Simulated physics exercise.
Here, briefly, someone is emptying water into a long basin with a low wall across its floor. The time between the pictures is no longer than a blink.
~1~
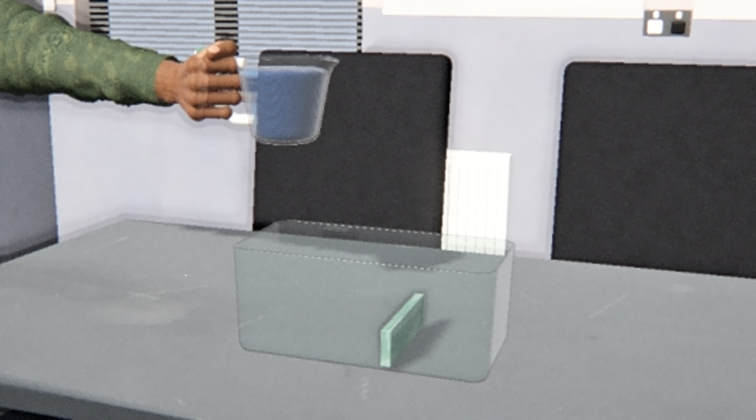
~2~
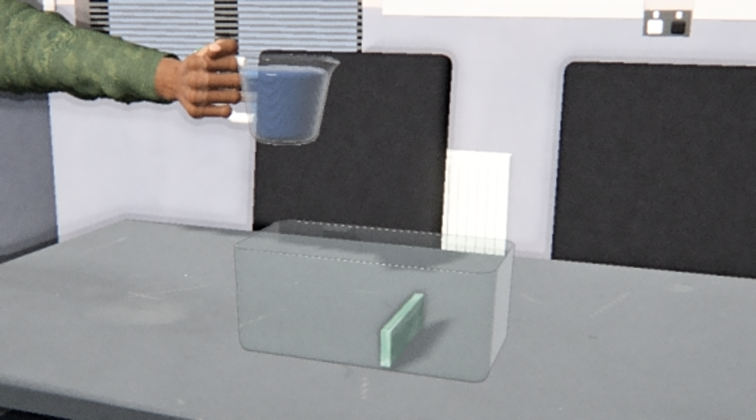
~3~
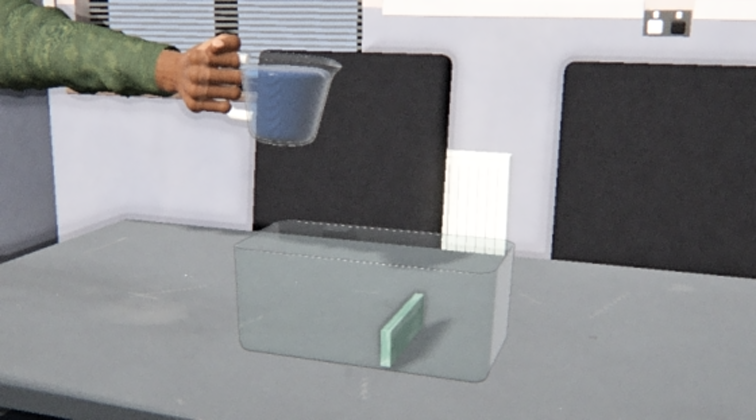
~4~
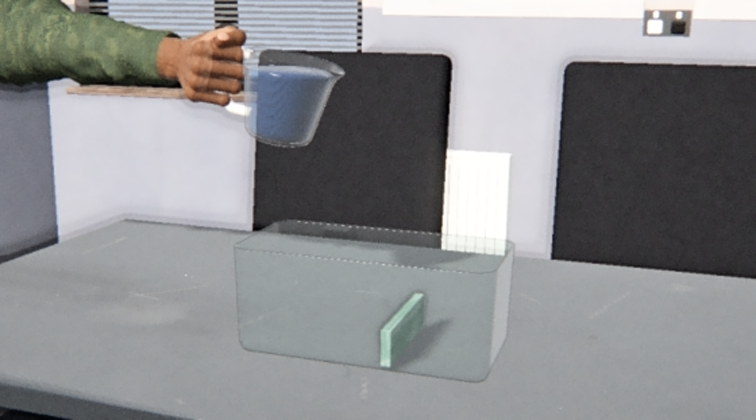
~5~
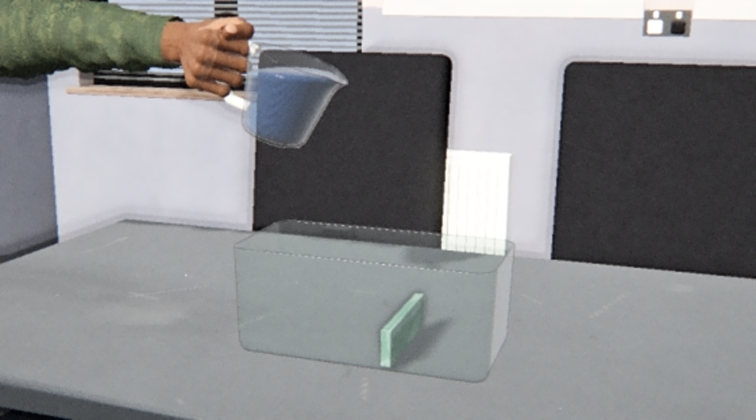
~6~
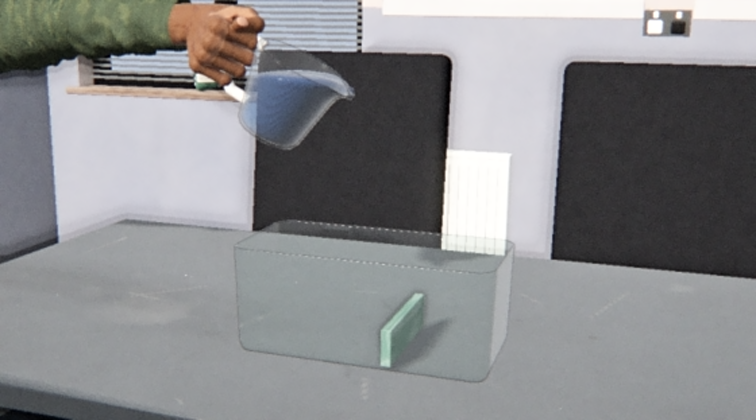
A hand in a green camouflage sleeve holds a clear jug of blue water nearly level above a long, see-through basin with a low green wall inside. The hand gradually tilts the jug to the right, and the water shifts until it reaches the lowered spout.
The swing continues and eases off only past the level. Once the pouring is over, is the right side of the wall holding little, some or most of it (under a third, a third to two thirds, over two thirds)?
It holds little.
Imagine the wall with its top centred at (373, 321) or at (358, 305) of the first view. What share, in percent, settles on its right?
80 % and 95 %, roughly.
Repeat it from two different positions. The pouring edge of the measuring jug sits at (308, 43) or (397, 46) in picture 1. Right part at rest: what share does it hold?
One after the other: 5 %, 80 %.
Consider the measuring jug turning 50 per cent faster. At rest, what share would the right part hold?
It comes to 15 per cent or so.
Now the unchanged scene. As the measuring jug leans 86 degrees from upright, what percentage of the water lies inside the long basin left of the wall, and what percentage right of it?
On the left near 10 in a hundred, on the right near 10 in a hundred.
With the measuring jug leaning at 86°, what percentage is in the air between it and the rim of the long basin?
Share in flight: Approx. 35 %.
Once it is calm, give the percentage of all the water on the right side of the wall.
Something like 20 per cent, roughly.
A moment on, the measuring jug is tipped on its side and 46 per cent is still to pour, 12 is left of the wall and 9 right of it.
Next, the measuring jug is tipped right over and 6 per cent is still to pour, 61 is left of the wall and 20 right of it.
Then the measuring jug is tipped right over and 0 per cent is still to pour, 74 is left of the wall and 21 right of it.
Later the measuring jug is tipped right over and 0 per cent is still to pour, 75 is left of the wall and 22 right of it.
In the end 75 per cent lies left of the wall, 22 right of it and 3 outside.
